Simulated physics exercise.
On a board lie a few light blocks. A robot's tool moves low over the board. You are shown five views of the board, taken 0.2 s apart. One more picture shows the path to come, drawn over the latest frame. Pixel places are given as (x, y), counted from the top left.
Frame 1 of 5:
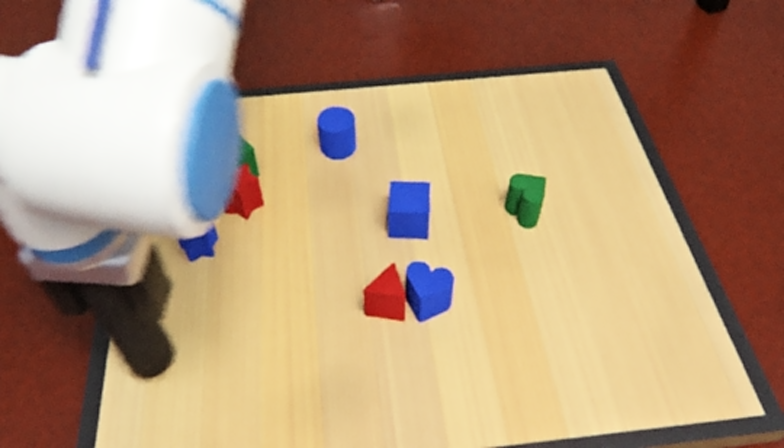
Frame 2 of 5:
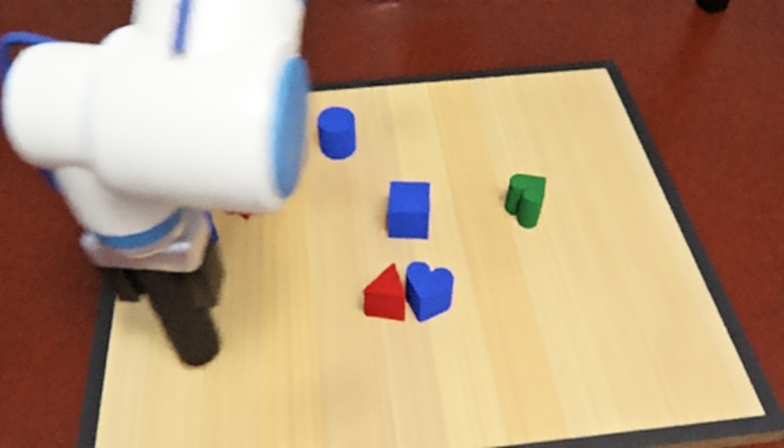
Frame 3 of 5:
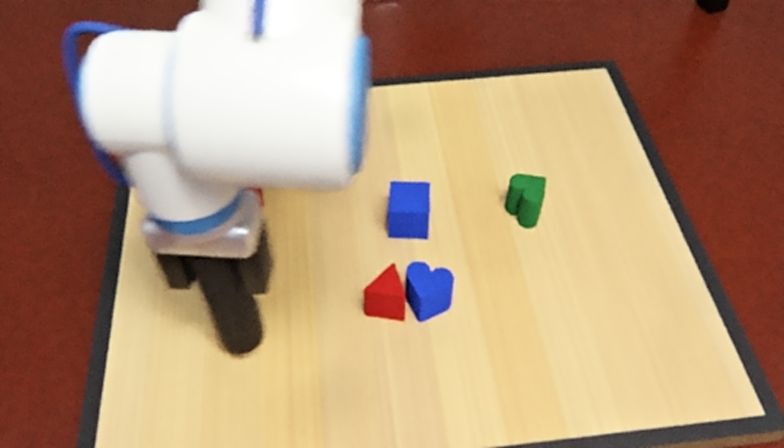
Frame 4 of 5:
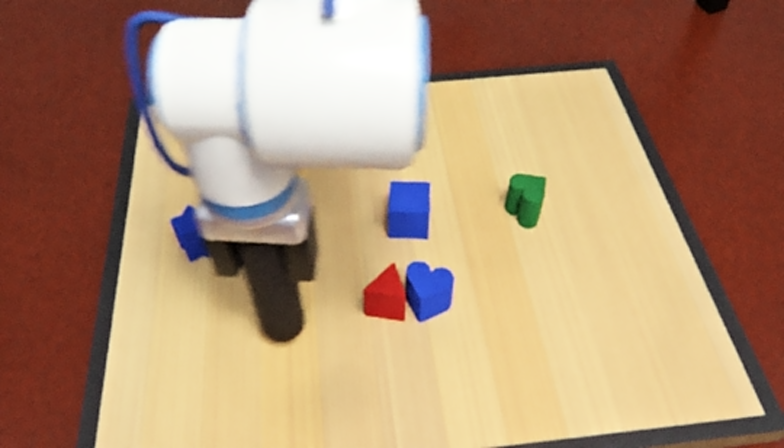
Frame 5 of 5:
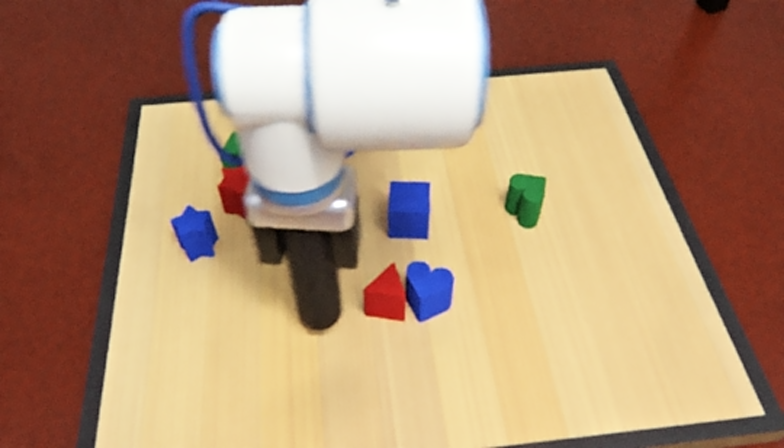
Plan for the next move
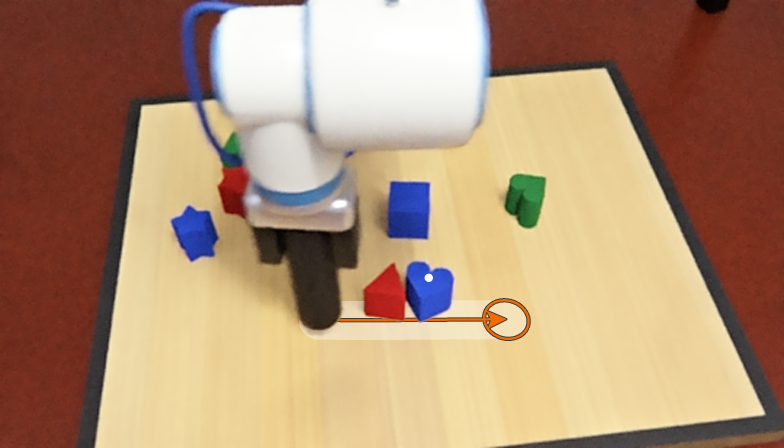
In the video, a white robot arm with a dark tool moves steadily rightward low over a wooden board of small red, blue and green blocks, nearing a red three-sided block beside a blue heart, while the blocks stay still.
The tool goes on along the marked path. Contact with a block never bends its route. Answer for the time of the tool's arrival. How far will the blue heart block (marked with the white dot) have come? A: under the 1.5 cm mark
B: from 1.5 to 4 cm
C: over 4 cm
C - over 4 cm.
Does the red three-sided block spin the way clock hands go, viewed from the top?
Going by the path, no.
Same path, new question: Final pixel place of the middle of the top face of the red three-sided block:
The top centre is at (514, 264).
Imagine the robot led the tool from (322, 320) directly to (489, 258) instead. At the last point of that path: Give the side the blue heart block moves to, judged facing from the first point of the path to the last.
It goes toward the right-hand side.
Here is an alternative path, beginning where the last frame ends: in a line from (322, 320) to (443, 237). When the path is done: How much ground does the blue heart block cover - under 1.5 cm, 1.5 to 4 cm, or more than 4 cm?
The answer will be the short band, under 1.5 cm.
The line goes in a line from (322, 320) to (506, 319); the dot is on the blue heart block.
On the path given first. One third of the way, tool (384, 313); red three-sided block (426, 277), turned 20° anticlockwise; blue heart block (457, 269).
Two thirds of the way, tool (446, 312); red three-sided block (474, 268), turned 60° anticlockwise; blue heart block (489, 246), turned 50° anticlockwise.
At the end, tool (508, 312); red three-sided block (514, 264), turned 130° anticlockwise; blue heart block (493, 236), turned 90° anticlockwise.
